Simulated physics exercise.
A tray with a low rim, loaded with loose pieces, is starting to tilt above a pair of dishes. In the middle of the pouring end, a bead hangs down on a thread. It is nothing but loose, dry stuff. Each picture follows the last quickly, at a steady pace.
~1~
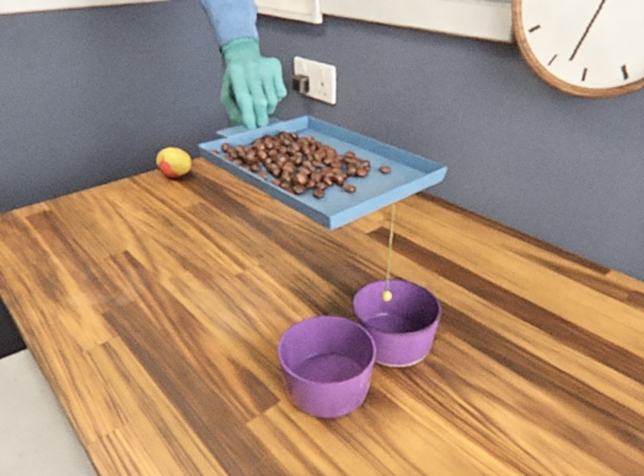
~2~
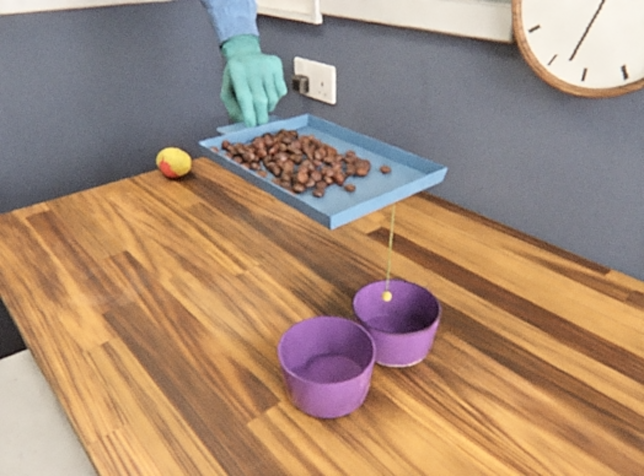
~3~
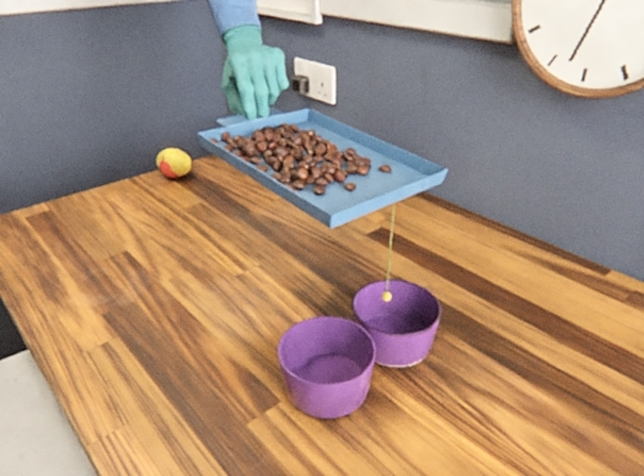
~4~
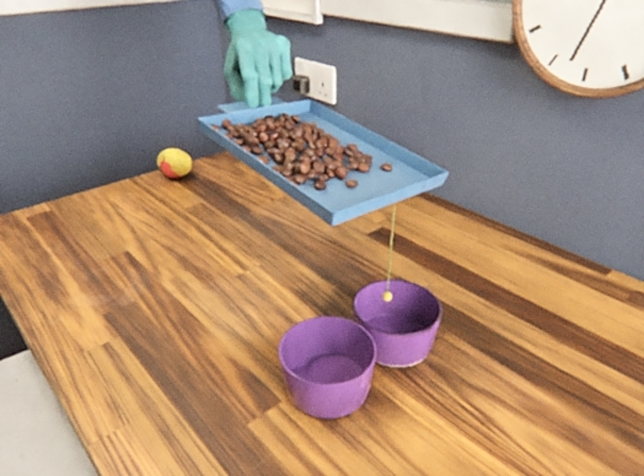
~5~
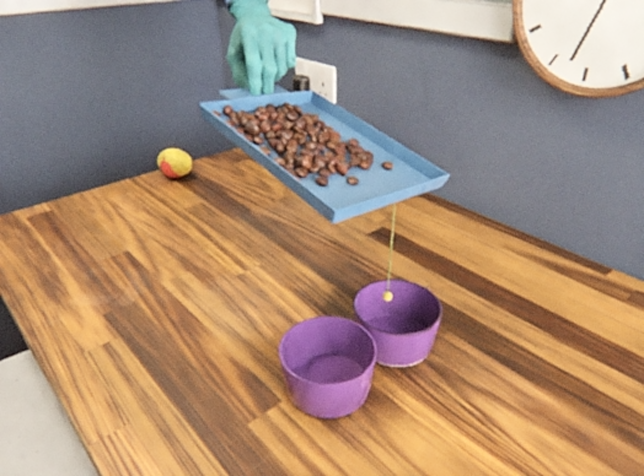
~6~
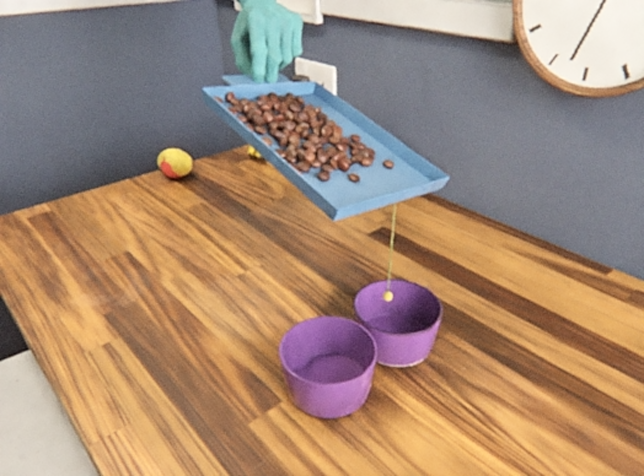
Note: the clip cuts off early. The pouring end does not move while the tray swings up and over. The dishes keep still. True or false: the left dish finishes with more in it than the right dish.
False; the right dish has more.
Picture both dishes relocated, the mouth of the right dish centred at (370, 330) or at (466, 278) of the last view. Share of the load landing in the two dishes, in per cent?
First case: Some 0 %; second case: Some 80 %.
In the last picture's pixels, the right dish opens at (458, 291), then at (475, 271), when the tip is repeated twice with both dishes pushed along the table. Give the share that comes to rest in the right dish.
About 80 and 20 per cent respectively.
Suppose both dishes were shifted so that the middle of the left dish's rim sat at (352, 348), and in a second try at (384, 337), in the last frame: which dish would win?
Try 1 - the dish at right; try 2 - the dish at right.
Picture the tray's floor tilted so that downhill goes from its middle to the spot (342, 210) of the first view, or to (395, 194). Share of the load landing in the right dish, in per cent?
0 % and 30 %, roughly.
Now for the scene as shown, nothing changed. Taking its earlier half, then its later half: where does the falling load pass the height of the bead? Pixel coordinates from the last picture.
Early half: (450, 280); late half: (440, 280).
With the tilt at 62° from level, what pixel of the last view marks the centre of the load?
The centre of the load shows up near (415, 174) in the last view.
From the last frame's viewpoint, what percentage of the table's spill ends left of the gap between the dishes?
I make it about 0 percent or so.
Soon, tray tipped steeply; most on the tray; a stray few outside both; a small part in the air.
A while on, tray tipped past a quarter turn; about a quarter on the tray; a small part in the right dish; about half outside both; about a quarter in the air.
Towards the end, tray tipped past a quarter turn; about a quarter in the right dish; most outside both.
Finally, tray tipped past a quarter turn; none in the left dish; about a quarter in the right dish; most outside both.
